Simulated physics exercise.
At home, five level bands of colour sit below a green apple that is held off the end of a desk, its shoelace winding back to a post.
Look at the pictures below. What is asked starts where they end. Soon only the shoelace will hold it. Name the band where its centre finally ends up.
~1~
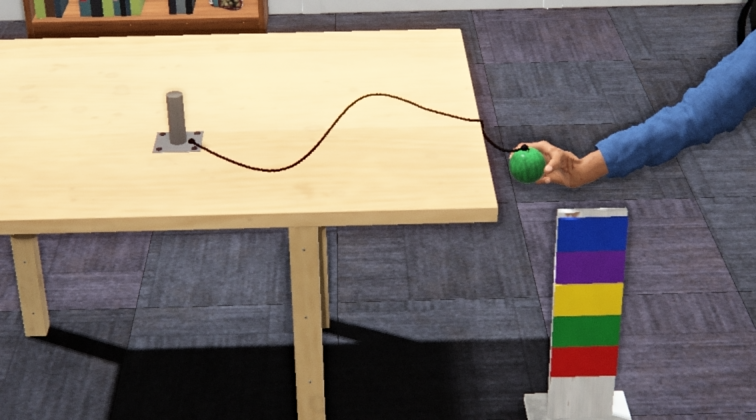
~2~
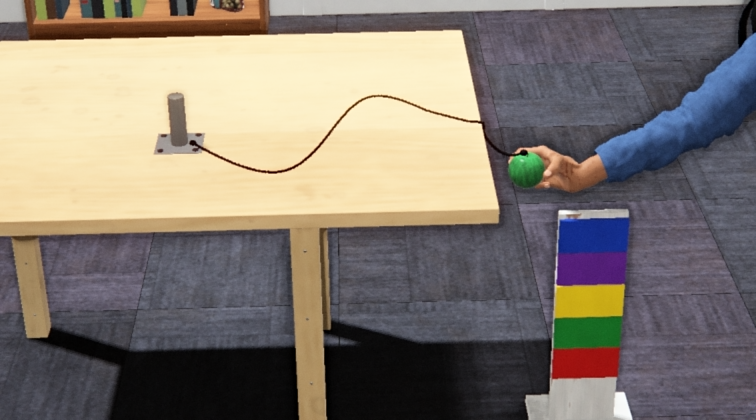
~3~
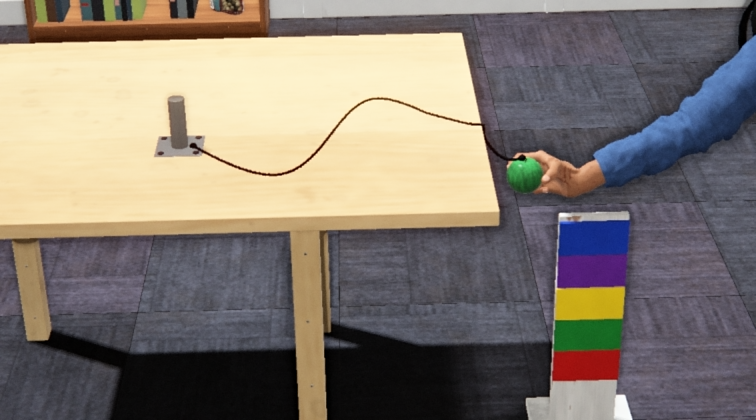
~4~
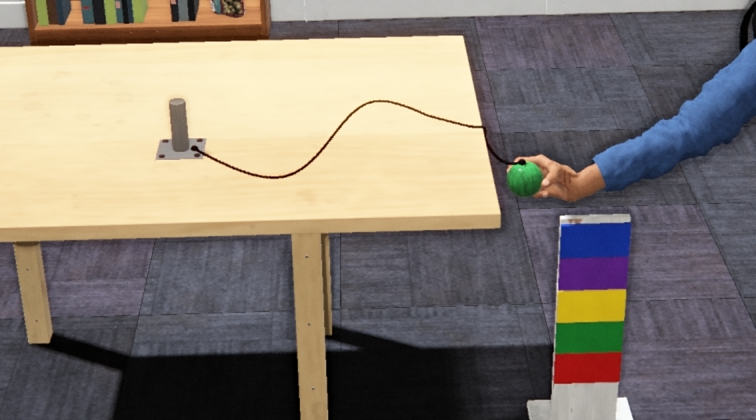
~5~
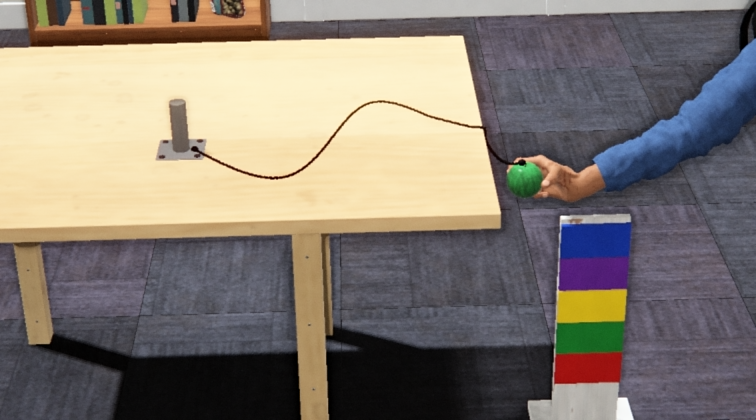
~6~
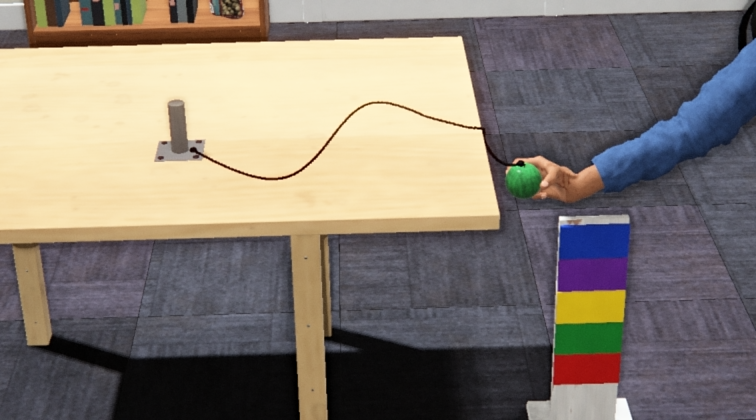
Its centre finishes at the green band.
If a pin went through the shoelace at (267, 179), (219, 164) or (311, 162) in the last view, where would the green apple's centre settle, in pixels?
Approximately (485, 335), (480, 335) and (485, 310) respectively.
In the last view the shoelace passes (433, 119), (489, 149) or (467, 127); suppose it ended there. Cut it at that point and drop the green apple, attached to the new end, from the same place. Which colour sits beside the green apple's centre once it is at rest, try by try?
First try: Blue; second try: Yellow; third try: Purple.
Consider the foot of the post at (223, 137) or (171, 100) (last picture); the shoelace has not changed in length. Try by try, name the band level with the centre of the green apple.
Trial 1 - red; trial 2 - yellow.
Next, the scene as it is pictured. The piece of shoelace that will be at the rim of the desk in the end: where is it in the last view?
Spot: Approx. (358, 110).
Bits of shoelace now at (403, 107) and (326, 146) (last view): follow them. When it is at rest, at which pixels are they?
Point one to (483, 198), point two to (395, 143).
A little later, apple near (453, 351); level with green.
Next, apple near (489, 350); level with green.
When it is over, apple near (479, 350); level with green. Its middle rests at the green band.
